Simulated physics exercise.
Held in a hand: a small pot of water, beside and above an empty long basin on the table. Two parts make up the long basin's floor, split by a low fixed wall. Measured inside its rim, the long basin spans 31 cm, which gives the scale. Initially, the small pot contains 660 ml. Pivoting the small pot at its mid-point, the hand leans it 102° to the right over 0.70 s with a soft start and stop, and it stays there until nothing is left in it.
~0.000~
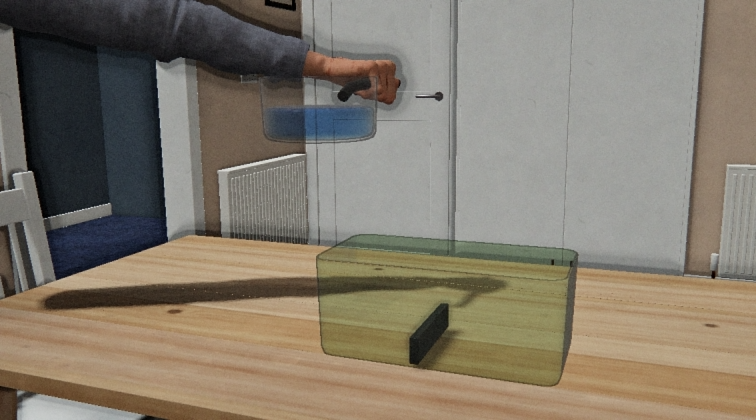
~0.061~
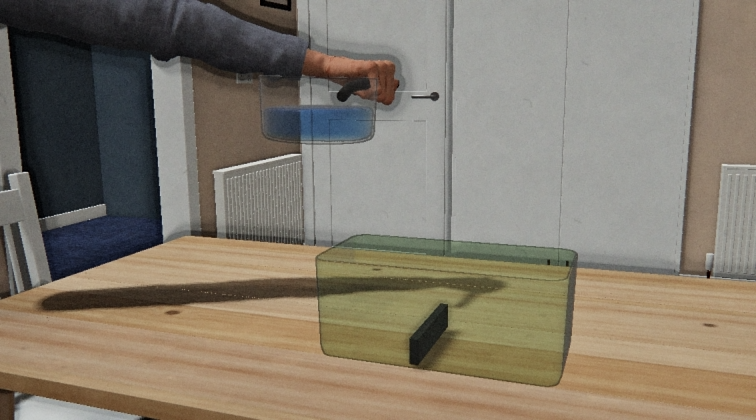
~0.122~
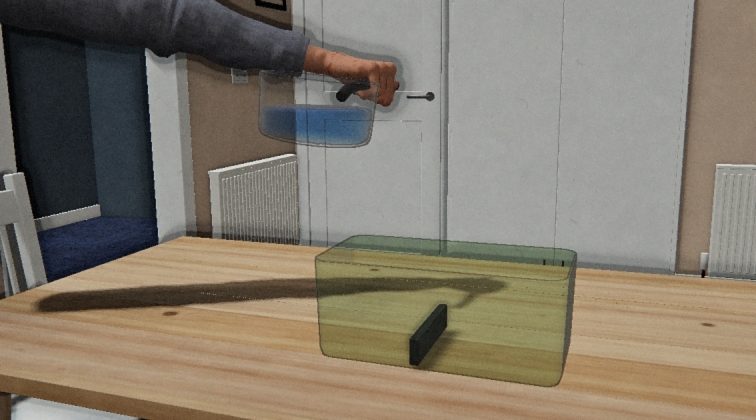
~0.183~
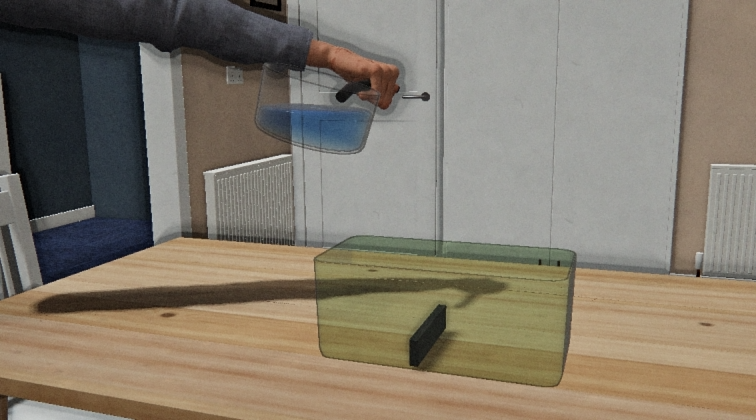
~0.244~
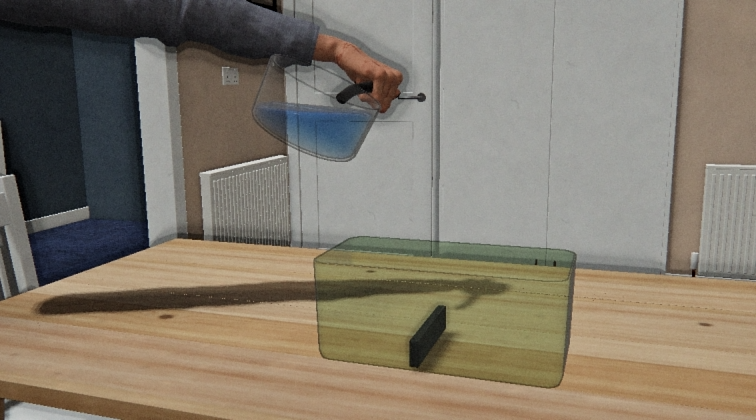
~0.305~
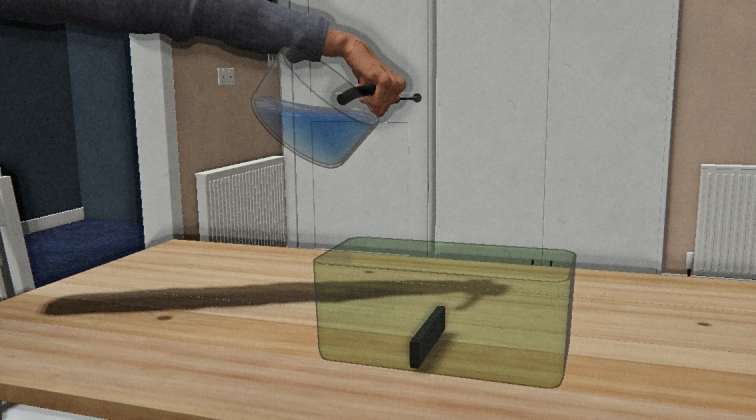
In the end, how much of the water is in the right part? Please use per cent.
Roughly 21 percent is in the right part.
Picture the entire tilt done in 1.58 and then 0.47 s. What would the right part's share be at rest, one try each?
Around 35 per cent first, around 15 per cent next.
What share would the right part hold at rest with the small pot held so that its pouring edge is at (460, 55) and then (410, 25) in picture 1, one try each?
In order, 85 and 85 per cent.
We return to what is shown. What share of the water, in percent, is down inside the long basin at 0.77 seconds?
Some 78 percent.
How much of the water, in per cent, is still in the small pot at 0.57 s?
I'd estimate some 32 % remains.
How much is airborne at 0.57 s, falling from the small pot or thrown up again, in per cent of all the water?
Estimate: About 50 % of all of it.
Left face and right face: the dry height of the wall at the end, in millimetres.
Left roughly 6 mm; right roughly 30 mm.
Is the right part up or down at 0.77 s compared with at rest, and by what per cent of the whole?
Its share increases, some 4 in a hundred.
After 0.57 s the tilt is 94° and 32 per cent is still to pour, 17 is left of the wall and 1 right of it.
After 0.77 s the tilt is 102° and 10 per cent is still to pour, 60 is left of the wall and 17 right of it.
After 0.98 s the tilt is 102° and 1 per cent is still to pour, 72 is left of the wall and 20 right of it.
After 1.20 s the tilt is 102° and 0 per cent is still to pour, 76 is left of the wall and 21 right of it.
In the end 77 per cent lies left of the wall, 21 right of it and 2 outside.
